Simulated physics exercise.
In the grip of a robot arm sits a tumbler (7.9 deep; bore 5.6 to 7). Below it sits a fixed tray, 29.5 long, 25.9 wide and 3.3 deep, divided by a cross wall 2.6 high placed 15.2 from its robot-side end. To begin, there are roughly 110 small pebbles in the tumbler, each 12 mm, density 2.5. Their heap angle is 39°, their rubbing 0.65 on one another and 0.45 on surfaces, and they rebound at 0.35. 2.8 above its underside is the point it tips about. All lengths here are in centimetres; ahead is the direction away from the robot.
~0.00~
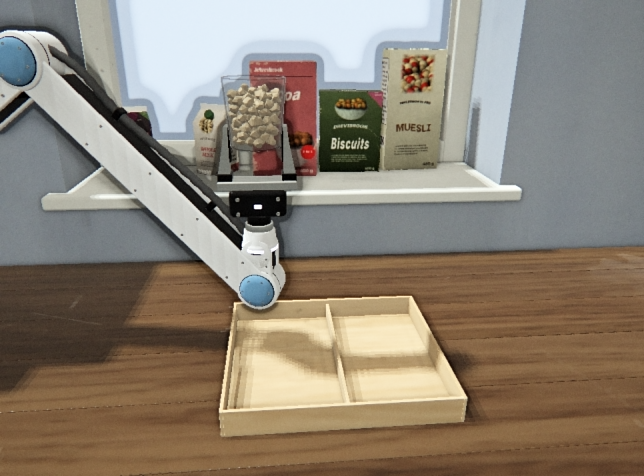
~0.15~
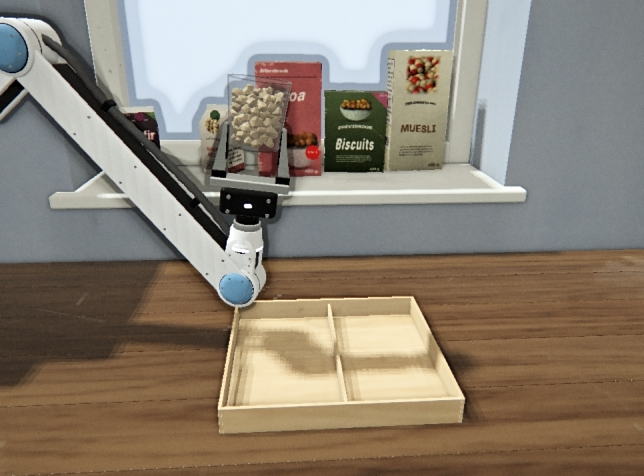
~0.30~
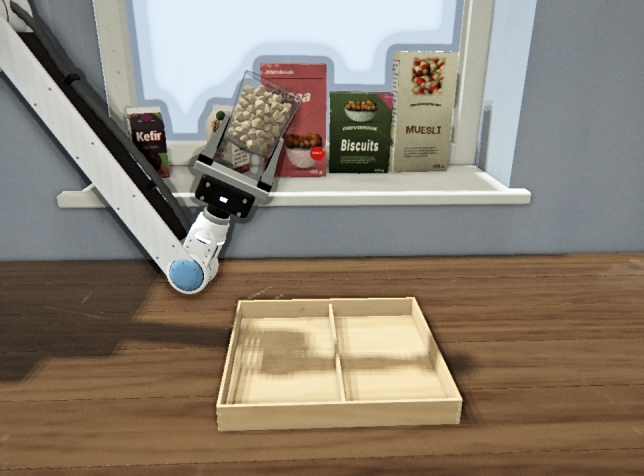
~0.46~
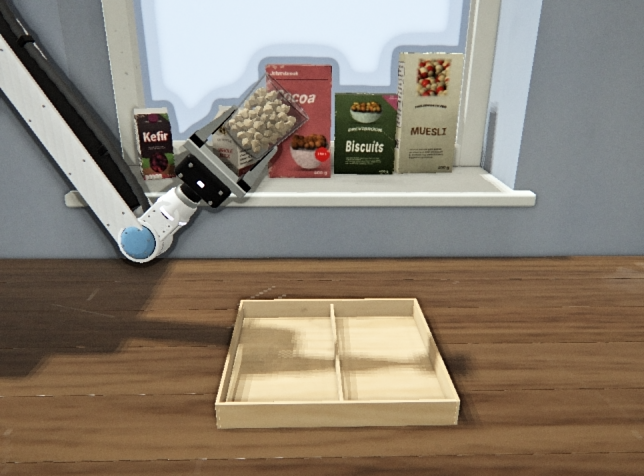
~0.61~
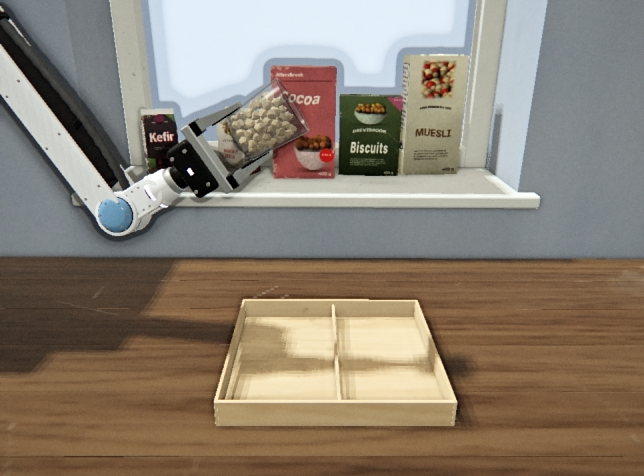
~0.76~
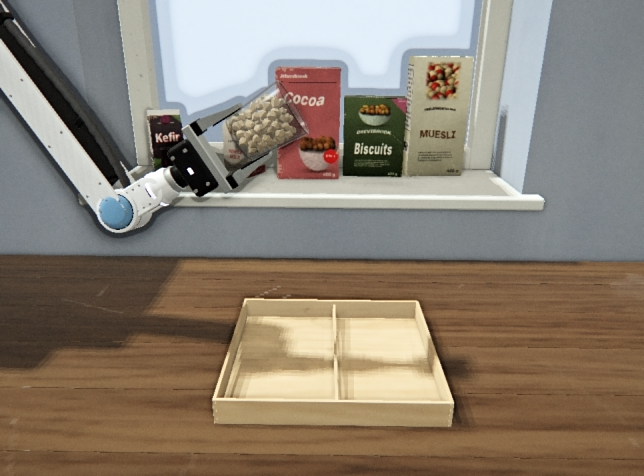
To begin with, a white robot arm with blue joints holds a clear tumbler of pale pebbles upright, beyond a divided wooden tray and before packages on a windowsill. Its lower joint then swings left and upward as the tumbler leans far to the right, the tilting slowing with pebbles still inside.
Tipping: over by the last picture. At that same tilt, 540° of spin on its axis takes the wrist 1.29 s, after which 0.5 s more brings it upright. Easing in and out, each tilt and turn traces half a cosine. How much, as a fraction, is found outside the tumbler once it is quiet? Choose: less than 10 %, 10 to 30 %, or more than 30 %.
Less than 10 %.
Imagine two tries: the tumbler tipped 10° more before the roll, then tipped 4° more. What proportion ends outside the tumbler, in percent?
Some 15 and 5 per cent.
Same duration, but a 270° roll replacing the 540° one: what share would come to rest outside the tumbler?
Then about 0 per cent.
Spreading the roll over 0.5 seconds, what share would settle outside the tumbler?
Then roughly 0 %.
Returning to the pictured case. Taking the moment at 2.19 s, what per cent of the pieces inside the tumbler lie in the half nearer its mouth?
45 %.
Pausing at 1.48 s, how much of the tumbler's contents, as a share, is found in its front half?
Looks like around 50 per cent is in the front half.
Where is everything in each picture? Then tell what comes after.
Tumbler middle at (255, 114), upright; upper third of the load around (256, 99), from x 230 to 275, top at y 90; 108 in the tumbler, in the first picture.
Tumbler middle at (257, 115), tipped 7°; upper third of the load around (254, 100), from x 235 to 280, top at y 90, in the second picture.
Tumbler middle at (260, 117), tipped 26°; upper third of the load around (260, 102), from x 235 to 285, top at y 90, in the third picture.
Tumbler middle at (264, 120), tipped 46°; upper third of the load around (263, 106), from x 235 to 290, top at y 90, in the fourth picture.
Tumbler middle at (265, 123), tipped 58°; upper third of the load around (267, 111), from x 235 to 290, top at y 95, in the fifth picture.
Tumbler middle at (265, 124), tipped 59°; upper third of the load around (267, 112), from x 235 to 290, top at y 100; 108 in the tumbler, in the sixth picture.
By 1.48 s, tipped 59°, highest piece 40 above the table; 108 in the tumbler.
By 2.19 s, tipped 48°, highest piece 39 above the table; 108 in the tumbler.
By 2.75 s, upright, highest piece 40 above the table; 108 in the tumbler.
By 3.45 s, upright, highest piece 40 above the table; 108 in the tumbler.
Final count, 108 in the tumbler. That is 0 % outside the tumbler.
